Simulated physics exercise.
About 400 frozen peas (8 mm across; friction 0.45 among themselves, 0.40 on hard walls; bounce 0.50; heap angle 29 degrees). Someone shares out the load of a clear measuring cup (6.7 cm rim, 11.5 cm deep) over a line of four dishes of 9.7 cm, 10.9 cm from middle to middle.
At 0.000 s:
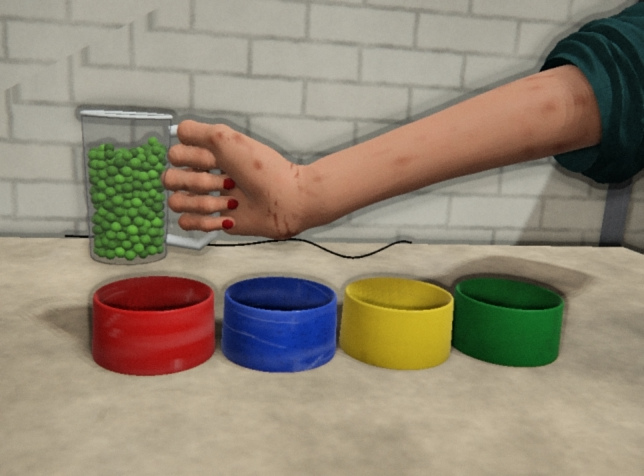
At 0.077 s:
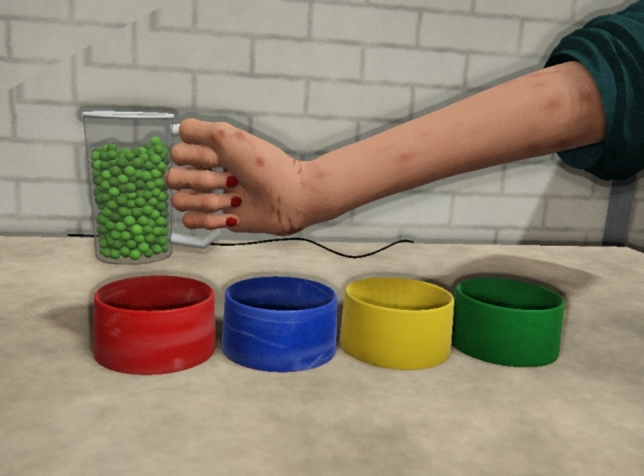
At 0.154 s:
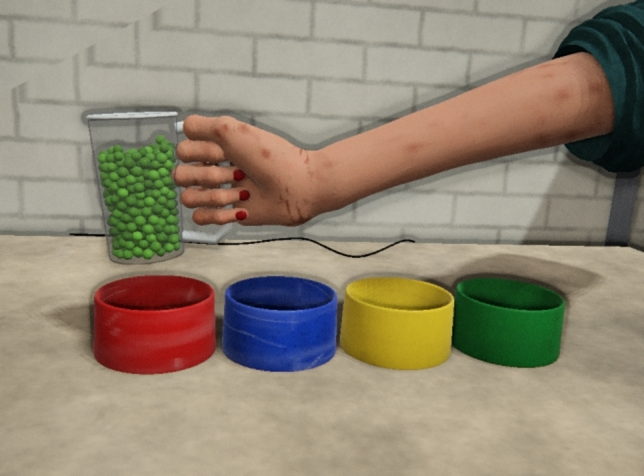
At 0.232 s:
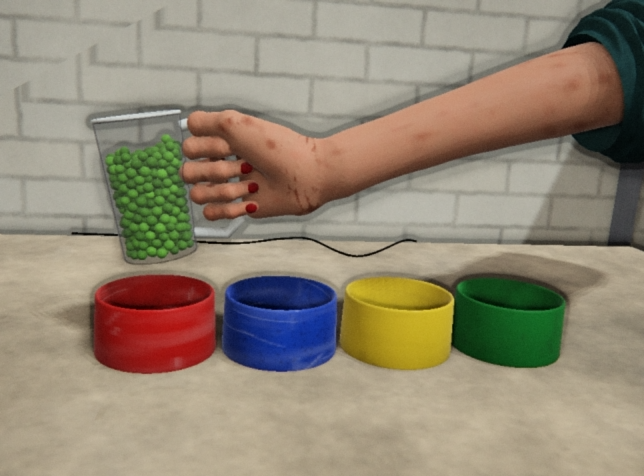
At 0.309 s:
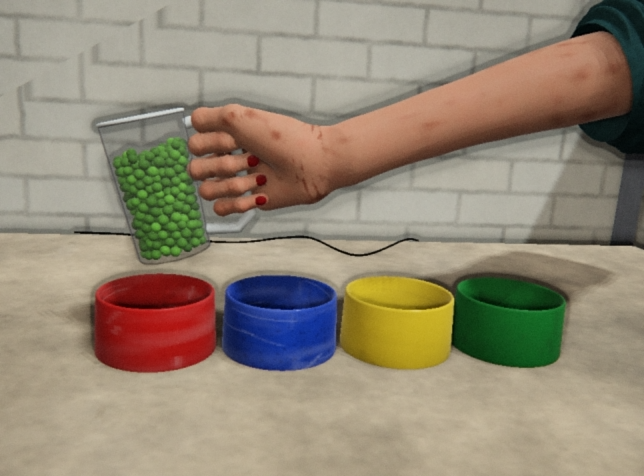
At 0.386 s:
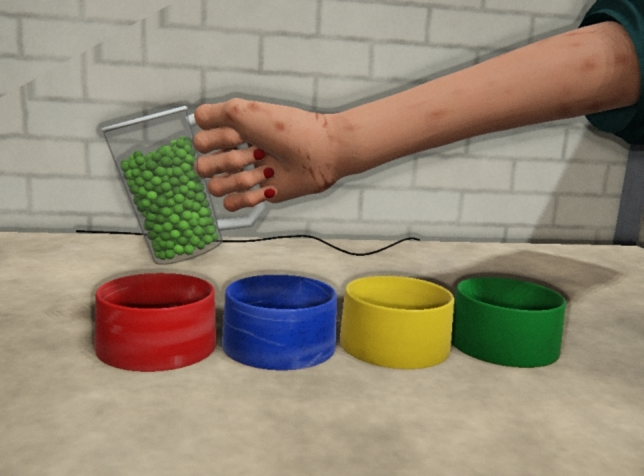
A pale stone-like tabletop stands before a whitish brick wall, seen from the front and slightly above by a still camera. Four round dishes, red, blue, yellow and green from left to right, sit in a row beneath a clear cup of green peas, held by a hand with red nails and a dark green sleeve. The hand moves the cup slightly rightward while steadily tilting its top to the left.
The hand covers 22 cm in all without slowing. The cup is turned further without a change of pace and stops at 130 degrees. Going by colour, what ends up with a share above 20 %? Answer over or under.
Red: Under, blue: Over, green: Under, yellow: Under, counter: Under.
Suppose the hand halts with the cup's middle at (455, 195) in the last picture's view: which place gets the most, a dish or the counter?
The winner: Blue.
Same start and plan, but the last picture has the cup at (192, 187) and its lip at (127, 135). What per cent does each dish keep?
Red 0; blue 90; green 0; yellow 0.
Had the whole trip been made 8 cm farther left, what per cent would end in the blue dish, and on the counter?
Blue 20, counter 20.
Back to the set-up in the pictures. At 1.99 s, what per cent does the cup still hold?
Roughly 85 per cent.
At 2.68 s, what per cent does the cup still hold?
About 0 per cent.
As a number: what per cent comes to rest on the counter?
About 5 per cent.
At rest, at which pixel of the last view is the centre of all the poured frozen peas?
Near (285, 321).
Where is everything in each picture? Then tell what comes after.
Cup at (128, 187), tilt 0 degrees, lip at (83, 113), moved 0.0 cm; middle of the pieces at (132, 201); red dish at (155, 294); blue dish at (281, 294); yellow dish at (399, 294); green dish at (508, 294), in the first frame.
Cup at (132, 187), tilt 1 degrees, lip at (85, 114), moved 0.2 cm; middle of the pieces at (136, 201), in the second frame.
Cup at (140, 187), tilt 5 degrees, lip at (89, 118), moved 0.9 cm; middle of the pieces at (145, 200), in the third frame.
Cup at (149, 187), tilt 9 degrees, lip at (94, 122), moved 1.6 cm; middle of the pieces at (155, 200), in the fourth frame.
Cup at (158, 187), tilt 14 degrees, lip at (99, 126), moved 2.3 cm; middle of the pieces at (165, 199), in the fifth frame.
Cup at (167, 187), tilt 18 degrees, lip at (104, 130), moved 3.0 cm; middle of the pieces at (175, 199); red dish at (157, 291); blue dish at (281, 292); yellow dish at (399, 293); green dish at (510, 294). The cup turns about 55 degrees a second and travels 9 cm a second, in the sixth frame.
Then, at 1.35 s, tilt 71 degrees; cup holds 100 %.
After 1.99 s, tilt 106 degrees; cup holds 85 %, blue 15 %.
Then, at 2.68 s, tilt 130 degrees; cup holds 0 %, blue 95 %.
In the end, at 3.1 s, red 0 %, blue 95 %, green 0 %, yellow 0 %, counter 5 %.
